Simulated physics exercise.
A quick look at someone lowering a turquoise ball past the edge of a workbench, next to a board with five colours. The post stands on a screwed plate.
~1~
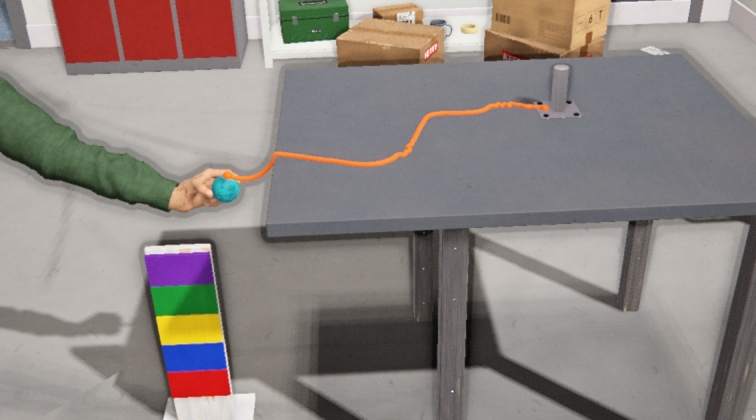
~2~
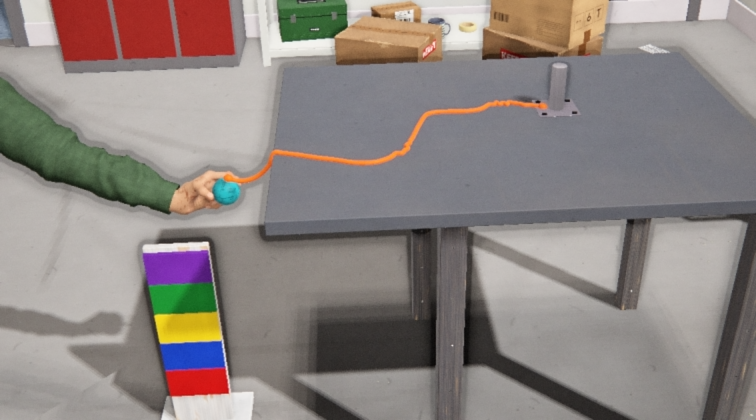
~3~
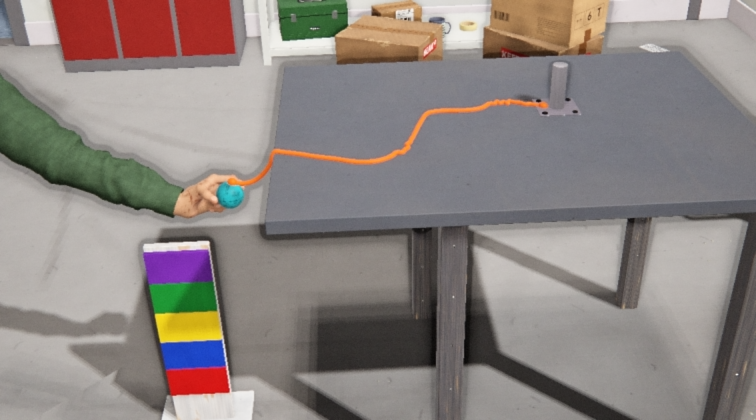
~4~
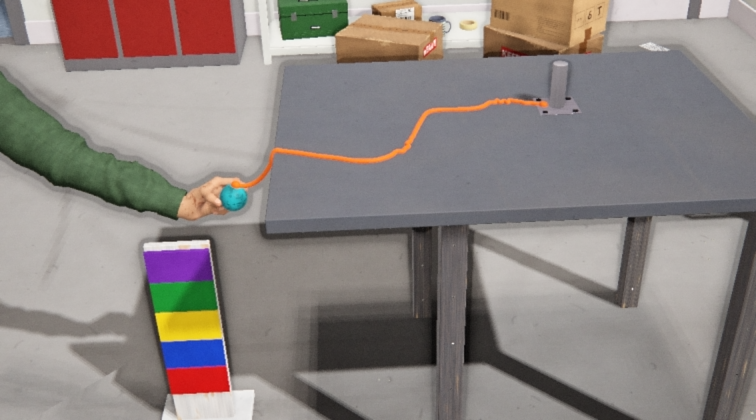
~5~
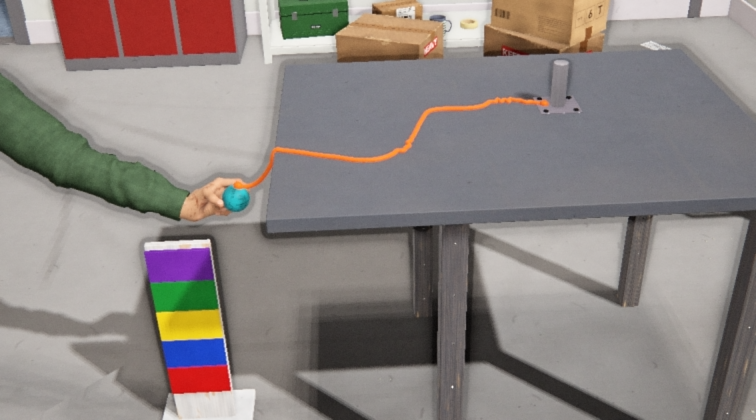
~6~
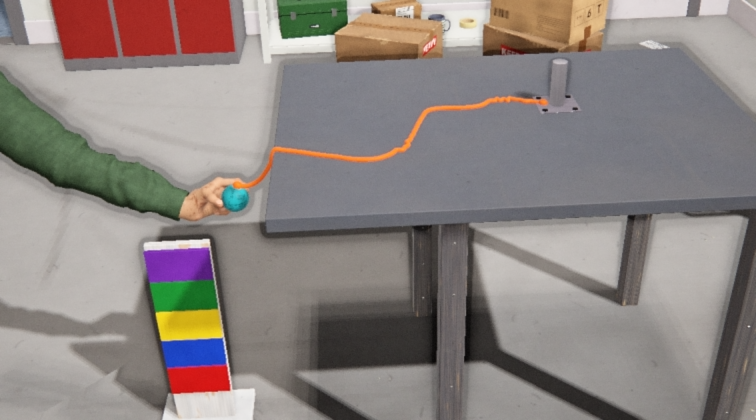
An arm in a green sleeve reaches in from the left of a workshop, seen from slightly above, holding a turquoise ball beside a grey table. An orange cord runs loosely from the ball across the tabletop to a metal post on a screwed plate, with a purple, green, yellow, blue and red striped board below. The hand moves the ball slightly right and down, then stays nearly still.
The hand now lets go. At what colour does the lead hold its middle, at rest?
The lead holds its middle at green.
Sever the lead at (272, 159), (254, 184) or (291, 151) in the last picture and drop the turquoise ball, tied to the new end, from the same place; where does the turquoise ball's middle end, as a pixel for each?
Near (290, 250), (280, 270) and (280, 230).
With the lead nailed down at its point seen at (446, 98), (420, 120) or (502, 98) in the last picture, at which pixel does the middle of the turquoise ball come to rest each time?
About (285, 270), (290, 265) and (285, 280).
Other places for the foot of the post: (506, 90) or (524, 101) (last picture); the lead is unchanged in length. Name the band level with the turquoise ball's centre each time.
It would be yellow; yellow.
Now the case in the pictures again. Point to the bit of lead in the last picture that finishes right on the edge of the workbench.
Near (359, 160).
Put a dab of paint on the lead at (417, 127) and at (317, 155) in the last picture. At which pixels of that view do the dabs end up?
The first at (372, 132), the second at (278, 187).
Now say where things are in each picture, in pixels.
In the first picture, turquoise ball (226, 189); purple (179, 271); green (185, 301); yellow (190, 330); blue (195, 358); red (199, 385).
In the second picture, turquoise ball (226, 191); lead through (508, 103) (456, 112) (415, 133) (378, 162) (294, 155).
In the third picture, turquoise ball (230, 195).
In the fourth picture, turquoise ball (233, 198); lead through (509, 101) (456, 110) (416, 131) (378, 160) (295, 153).
In the fifth picture, turquoise ball (236, 199).
In the sixth picture, turquoise ball (235, 198); lead through (509, 99) (456, 108) (416, 130) (378, 159) (294, 152).
A little later, ball near (268, 273); level with purple.
Next, ball near (306, 279); level with green.
Later still, ball near (288, 290); level with green.
When it is over, ball near (283, 288); level with green. At green.
